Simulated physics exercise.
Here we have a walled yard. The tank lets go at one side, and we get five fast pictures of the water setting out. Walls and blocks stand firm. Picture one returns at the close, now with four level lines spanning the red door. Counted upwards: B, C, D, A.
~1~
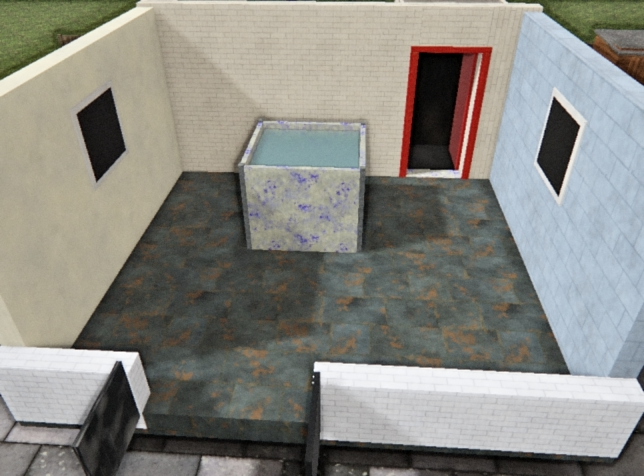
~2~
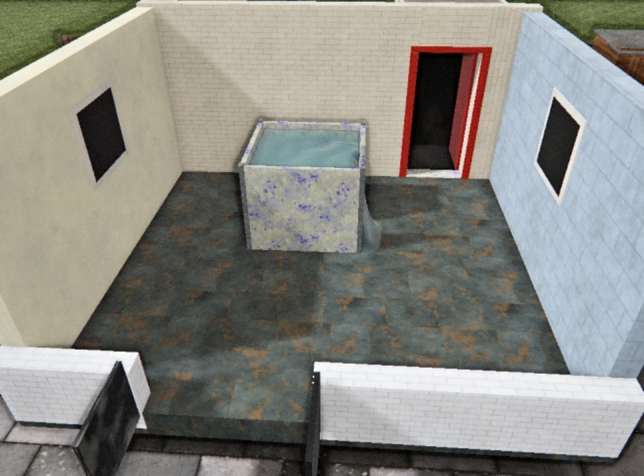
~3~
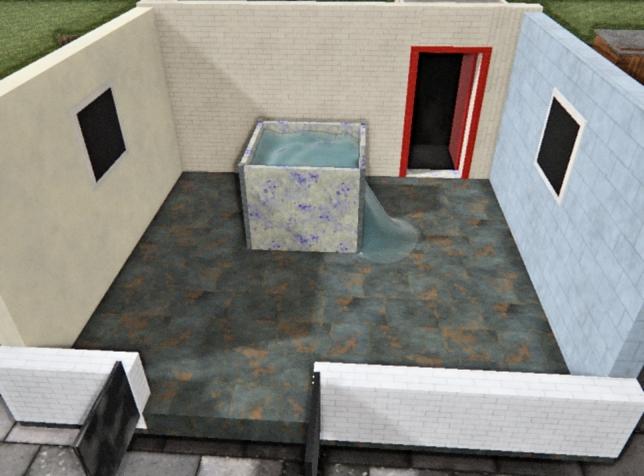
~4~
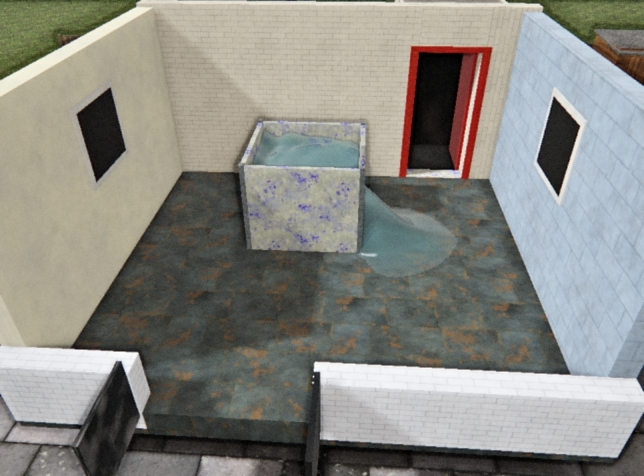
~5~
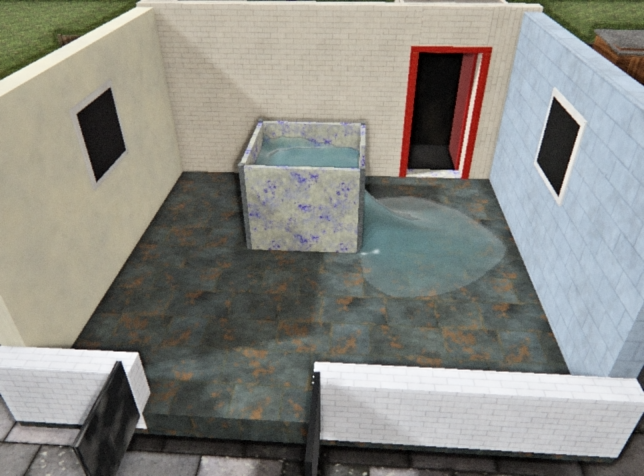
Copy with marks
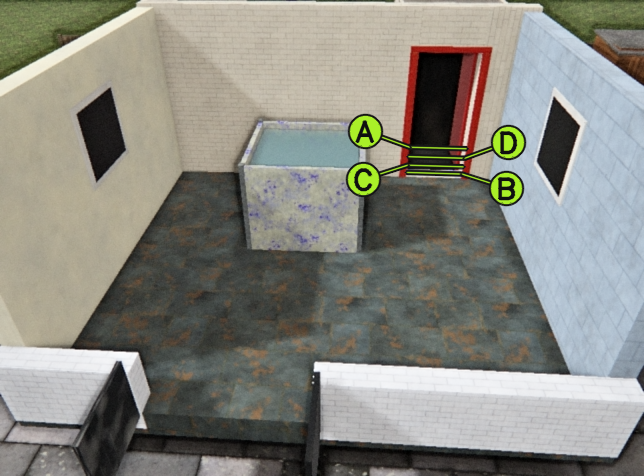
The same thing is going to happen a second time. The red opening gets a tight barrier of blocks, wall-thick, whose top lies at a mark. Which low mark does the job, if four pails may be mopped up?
It is C.
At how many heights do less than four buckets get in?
Three of them.
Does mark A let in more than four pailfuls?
No.
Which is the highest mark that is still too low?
B.
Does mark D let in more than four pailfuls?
No, not at all.
In lime, A at (437, 148); B at (434, 173); C at (435, 165); D at (436, 157); from the bottom up B, C, D, A.
For mark A, nothing gets over.
For mark B, about 13 bucketfuls get in.
For mark C, a bucket or two gets in.
For mark D, nothing gets over.
